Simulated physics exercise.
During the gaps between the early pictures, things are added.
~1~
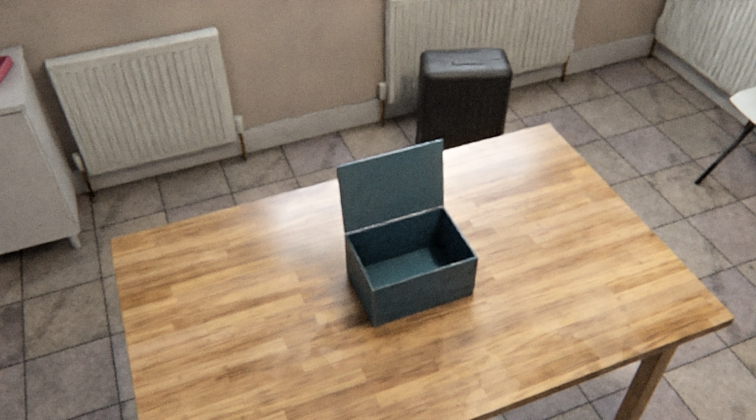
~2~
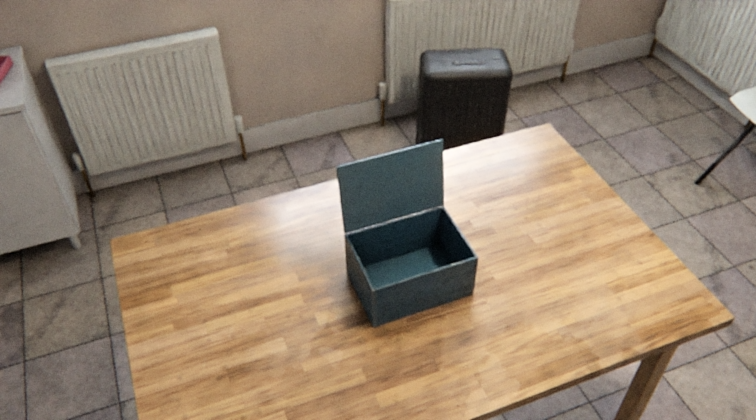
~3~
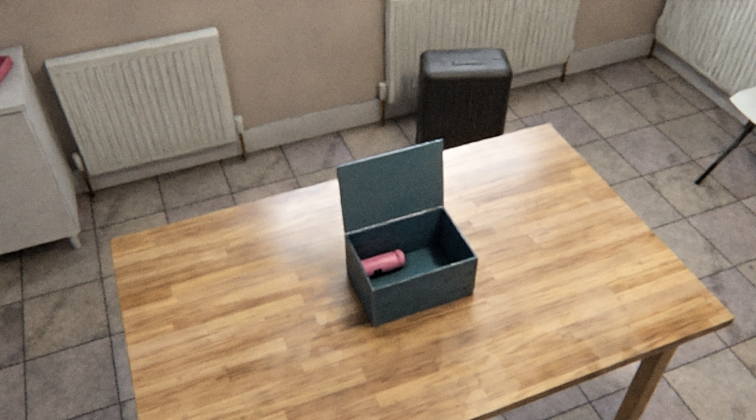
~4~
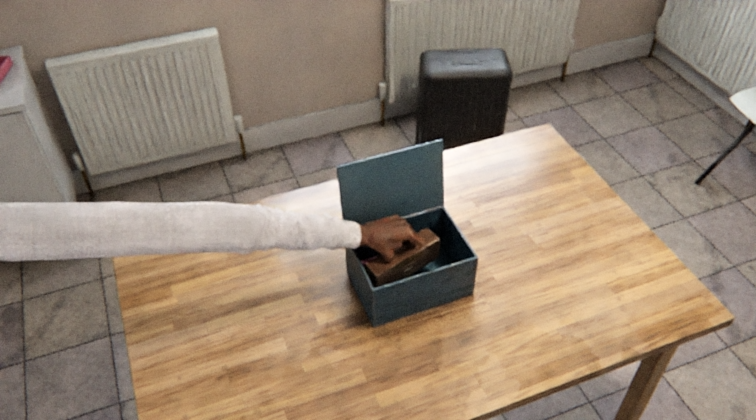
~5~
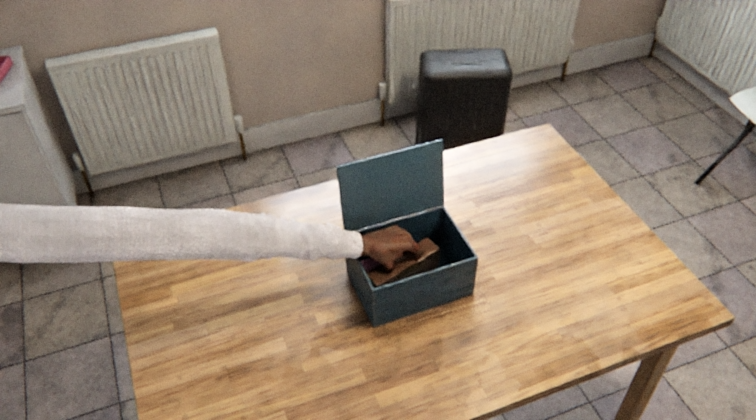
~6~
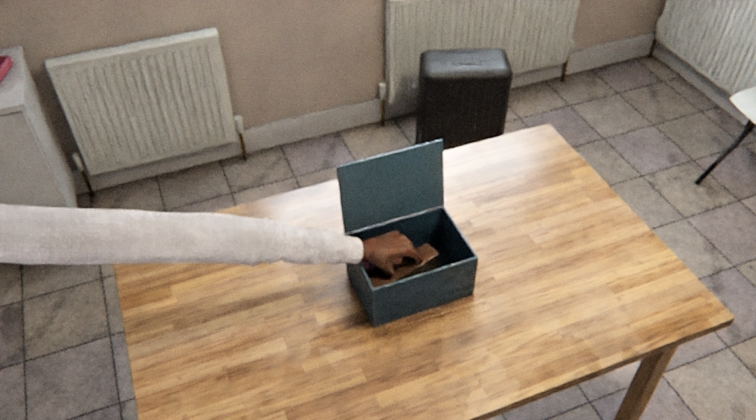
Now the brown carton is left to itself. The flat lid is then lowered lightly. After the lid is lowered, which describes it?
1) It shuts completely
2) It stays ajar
It shuts completely.
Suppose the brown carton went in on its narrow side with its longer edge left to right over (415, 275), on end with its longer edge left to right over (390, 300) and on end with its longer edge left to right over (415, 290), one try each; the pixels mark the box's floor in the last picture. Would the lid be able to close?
Case one, the lid lies closed; case two, it is kept from closing; case three, it is kept from closing.
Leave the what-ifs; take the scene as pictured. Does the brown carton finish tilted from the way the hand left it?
The brown carton stays as placed.
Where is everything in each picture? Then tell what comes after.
In the first picture, the last thing is not in view yet.
In the second picture, the last thing is not in view yet.
In the third picture, the last thing is not in view yet; pink shaker (379, 265).
In the fourth picture, coming down; brown carton (403, 261).
In the fifth picture, coming down; brown carton (403, 270).
In the sixth picture, in place under the hand; brown carton (403, 275).
Then, 1.20 s after the last picture, lid starting down.
Then, 1.60 s after the last picture, lid 57° above the rim.
Then, 1.80 s after the last picture, lid 31° above the rim.
Then, 2.00 s after the last picture, lid shut.
At rest, lid shut; both in place. Seen from the same camera at the end, brown carton near (403, 275).
